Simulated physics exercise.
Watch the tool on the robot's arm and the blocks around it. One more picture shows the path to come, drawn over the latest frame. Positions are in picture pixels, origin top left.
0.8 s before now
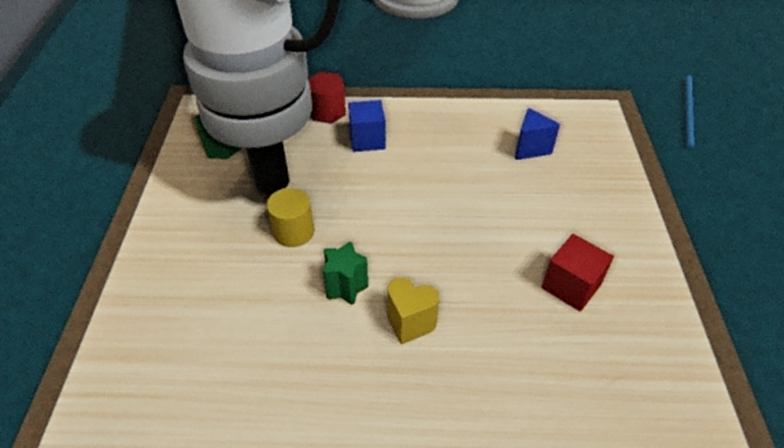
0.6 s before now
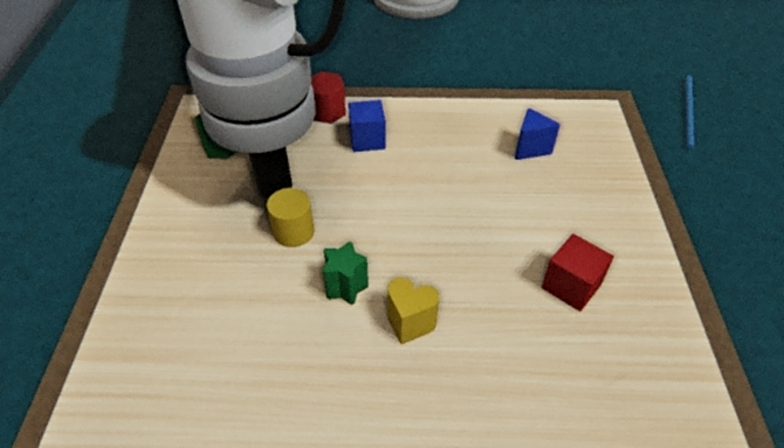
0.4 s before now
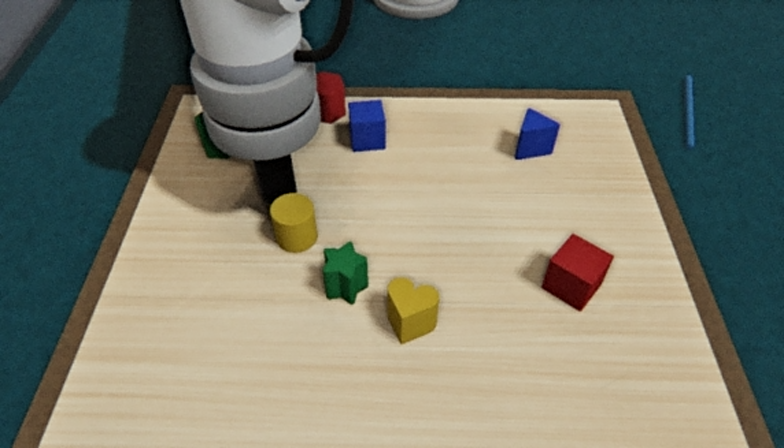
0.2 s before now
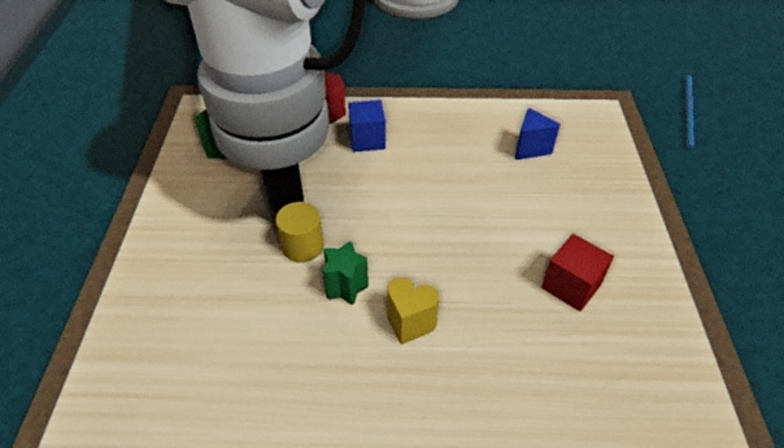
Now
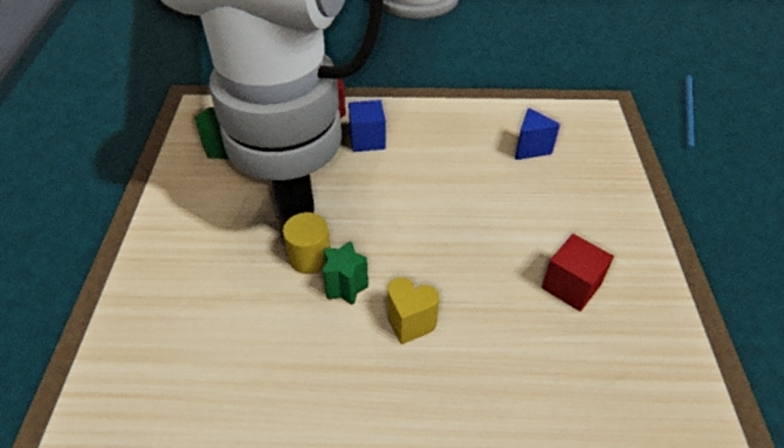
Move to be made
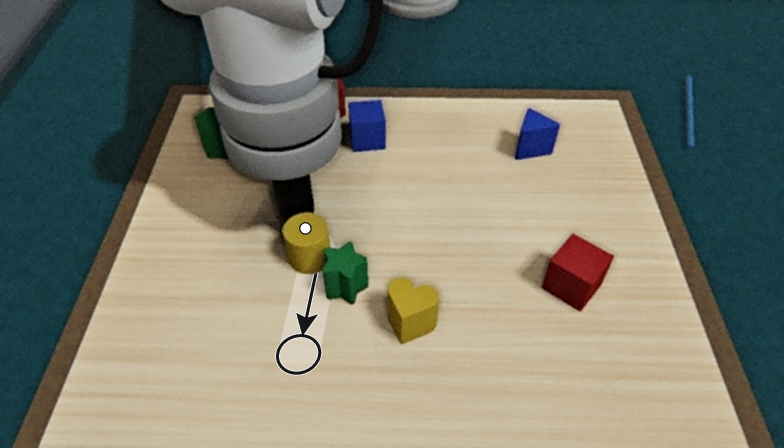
At the start, a robot arm holds its dark tool just behind a yellow cylinder on a wooden board scattered with colored blocks. The tool edges forward and slightly right, pushing the cylinder a short way toward the green star-shaped block, while the yellow heart block stays still.
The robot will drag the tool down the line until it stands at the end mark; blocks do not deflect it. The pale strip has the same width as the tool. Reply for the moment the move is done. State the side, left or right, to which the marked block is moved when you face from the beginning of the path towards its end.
Shifts left.
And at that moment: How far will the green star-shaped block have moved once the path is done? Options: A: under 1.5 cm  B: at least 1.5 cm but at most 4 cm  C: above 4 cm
I choose B.
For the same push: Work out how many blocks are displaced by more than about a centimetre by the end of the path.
My count: 2.
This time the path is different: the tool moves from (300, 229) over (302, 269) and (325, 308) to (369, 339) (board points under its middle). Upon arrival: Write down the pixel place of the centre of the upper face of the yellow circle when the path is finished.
Around pixel (363, 354).
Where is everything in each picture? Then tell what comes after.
Tip of the tool at (272, 182), middles of tops, yellow circle at (288, 202), green star-shaped block at (343, 259), yellow heart block at (412, 295), in the first frame.
Tool at (275, 187), nothing pushed, in the second frame.
Tool at (279, 193), yellow circle at (292, 208), in the third frame.
Tool at (286, 201), yellow circle at (298, 217), in the fourth frame.
Tool at (297, 211), yellow circle at (305, 228), green star-shaped block at (343, 259), yellow heart block at (412, 295), in the fifth frame.
The line goes from (300, 229) through (318, 262) and (309, 305) to (299, 354); the dot is on the yellow circle.
What follows on the original path. One third of the way, tool at (315, 245); yellow circle at (314, 268); green star-shaped block at (353, 276), turned 55° anticlockwise.
Two thirds of the way, tool at (306, 289); yellow circle at (314, 315); green star-shaped block at (356, 282), turned 85° anticlockwise.
At the end, tool at (295, 337); yellow circle at (322, 360); green star-shaped block at (356, 282), turned 85° anticlockwise; yellow heart block unmoved.
